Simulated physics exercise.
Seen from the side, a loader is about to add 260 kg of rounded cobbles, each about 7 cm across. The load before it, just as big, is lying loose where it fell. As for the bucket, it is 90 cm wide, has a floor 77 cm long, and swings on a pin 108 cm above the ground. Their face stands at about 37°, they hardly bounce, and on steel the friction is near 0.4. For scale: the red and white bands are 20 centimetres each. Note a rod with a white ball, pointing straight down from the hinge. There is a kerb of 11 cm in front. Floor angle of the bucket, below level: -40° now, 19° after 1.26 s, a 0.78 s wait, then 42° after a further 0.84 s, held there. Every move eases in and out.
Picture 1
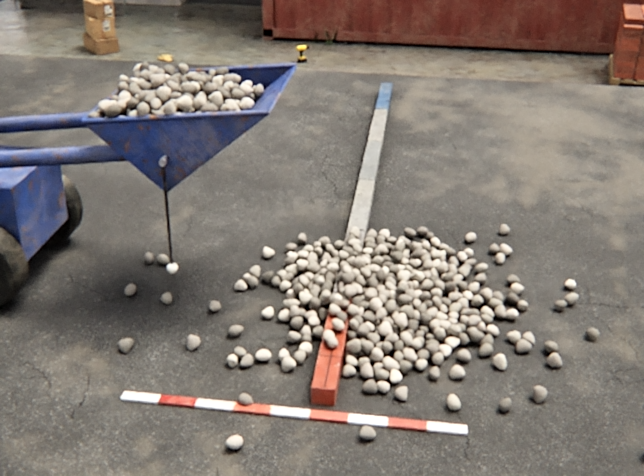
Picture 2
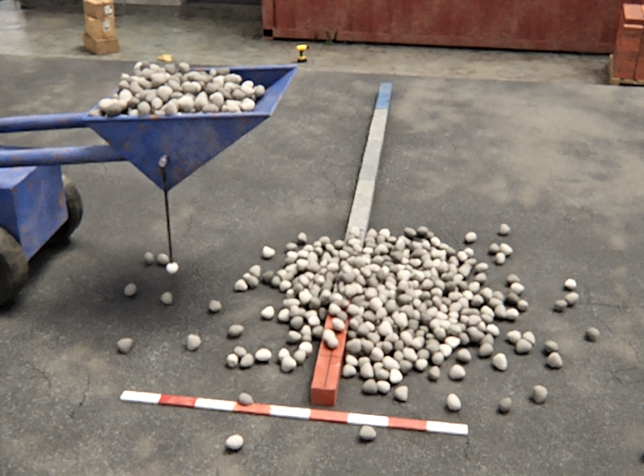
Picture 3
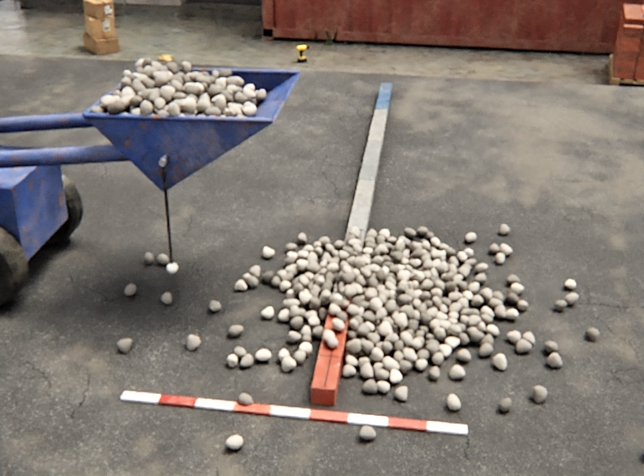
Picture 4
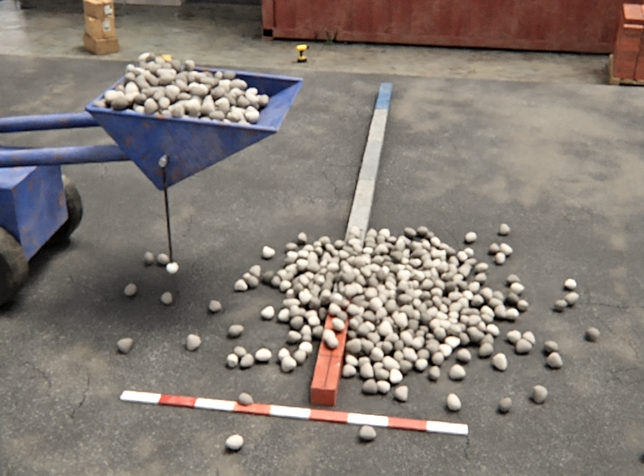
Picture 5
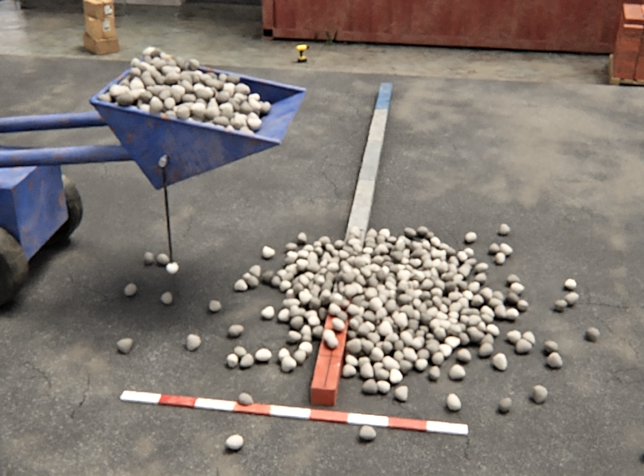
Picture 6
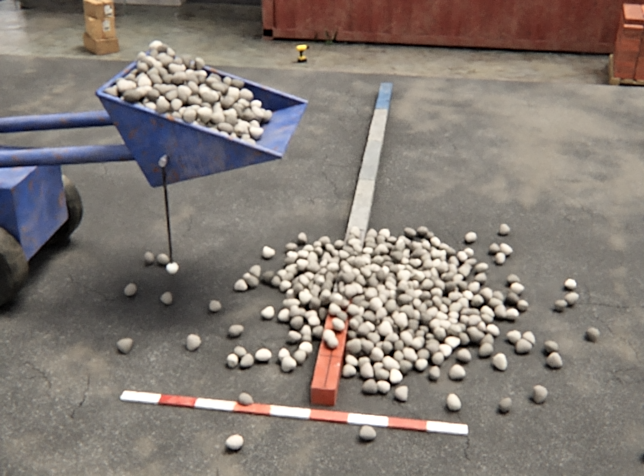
To begin with, a blue loader bucket full of rounded grey stones sits tilted back, left of a loose pile spread across a kerb. The bucket turns clockwise, slowly at first, its right lip lowering and its back rising with the stones still inside, while the pile on the ground stays still.
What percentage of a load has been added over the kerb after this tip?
22 %.
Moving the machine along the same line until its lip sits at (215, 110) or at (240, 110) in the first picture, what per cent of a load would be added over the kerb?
0 % and 5 %.
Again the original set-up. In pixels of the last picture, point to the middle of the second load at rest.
I'd put their centre close to (315, 278).
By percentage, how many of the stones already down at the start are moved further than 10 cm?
I'd say roughly 5 per cent of them.
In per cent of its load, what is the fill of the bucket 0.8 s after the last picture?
90 %.
Then, 0.4 s after the last picture the floor is at 10°; in per cent of one load, 100 in the bucket, 28 on this side of the kerb, 74 over the kerb; the foremost stones are at (573, 342).
Then, 0.8 s after the last picture the floor is at 19°; in per cent of one load, 88 in the bucket, 40 on this side of the kerb, 74 over the kerb; the foremost stones are at (573, 342).
Then, 2.8 s after the last picture the floor is at 42°; in per cent of one load, 0 in the bucket, 106 on this side of the kerb, 95 over the kerb; the foremost stones are at (573, 342).
Then, 5.2 s after the last picture the floor is at 42°; in per cent of one load, 0 in the bucket, 106 on this side of the kerb, 95 over the kerb; the foremost stones are at (573, 342). Net gain over the kerb, 22.
